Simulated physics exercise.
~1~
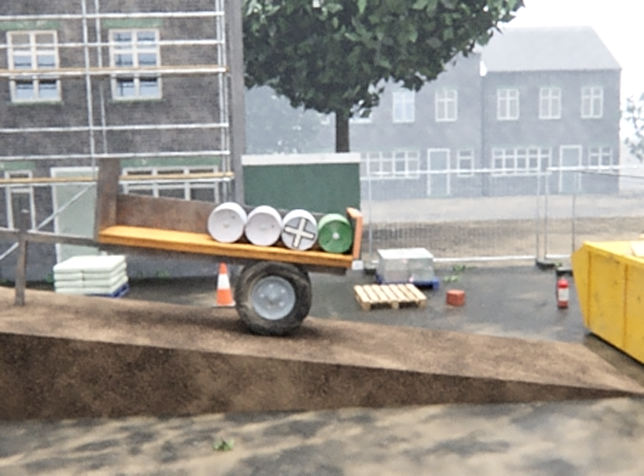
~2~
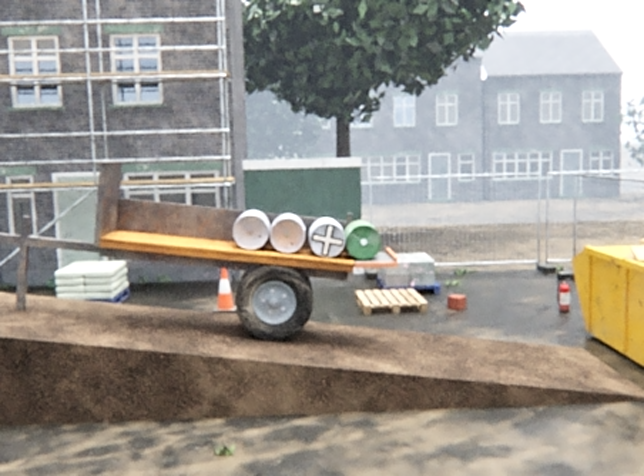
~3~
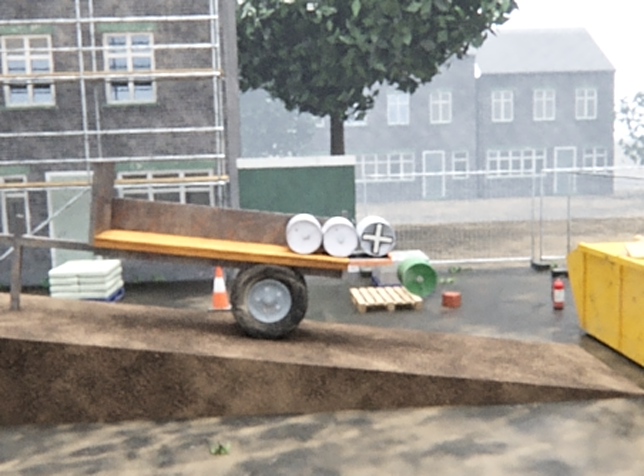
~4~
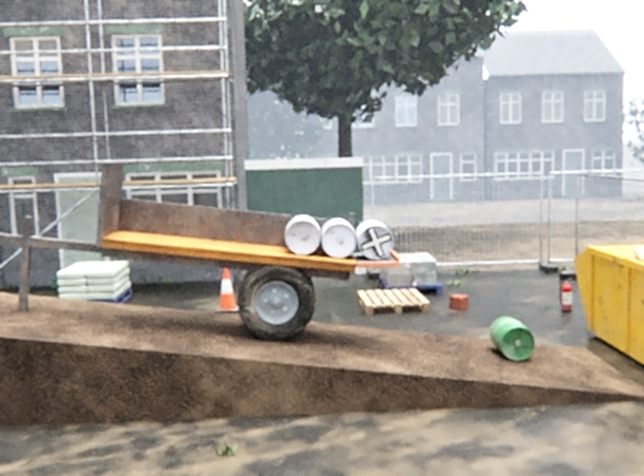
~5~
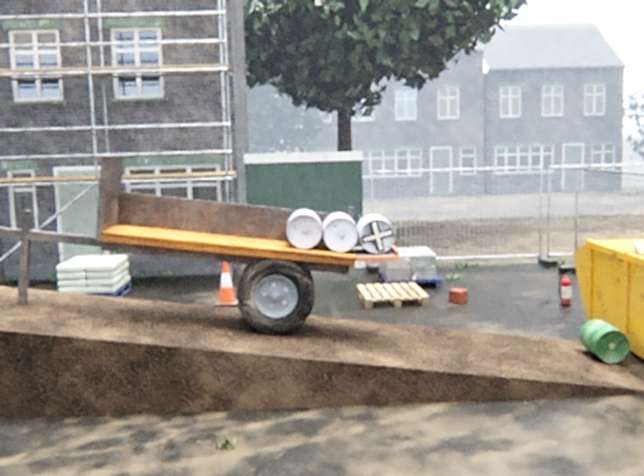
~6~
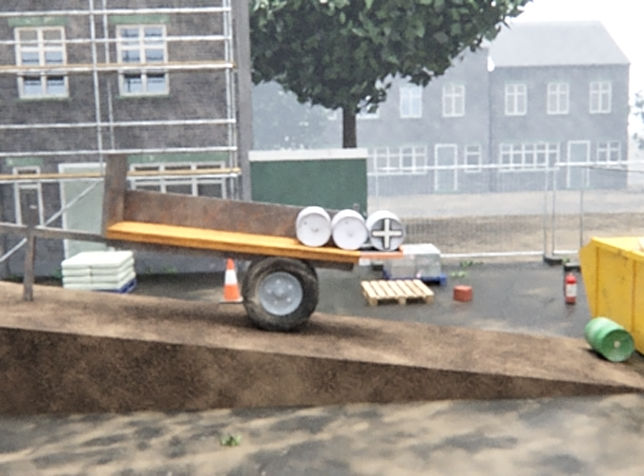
A flatbed trailer with an orange-edged bed stands on a brown dirt slope at a building site, seen from the side, its tail pointing downhill to the right. Three whitish kegs, the third marked with a dark cross, and a green one lie in a row against the raised tailgate, with a yellow skip at the far right. The gate swings down and the kegs roll right. The green keg drops off the end, lands on the slope and rolls down until it rests beside the skip, while the other three stay aboard near the tail.
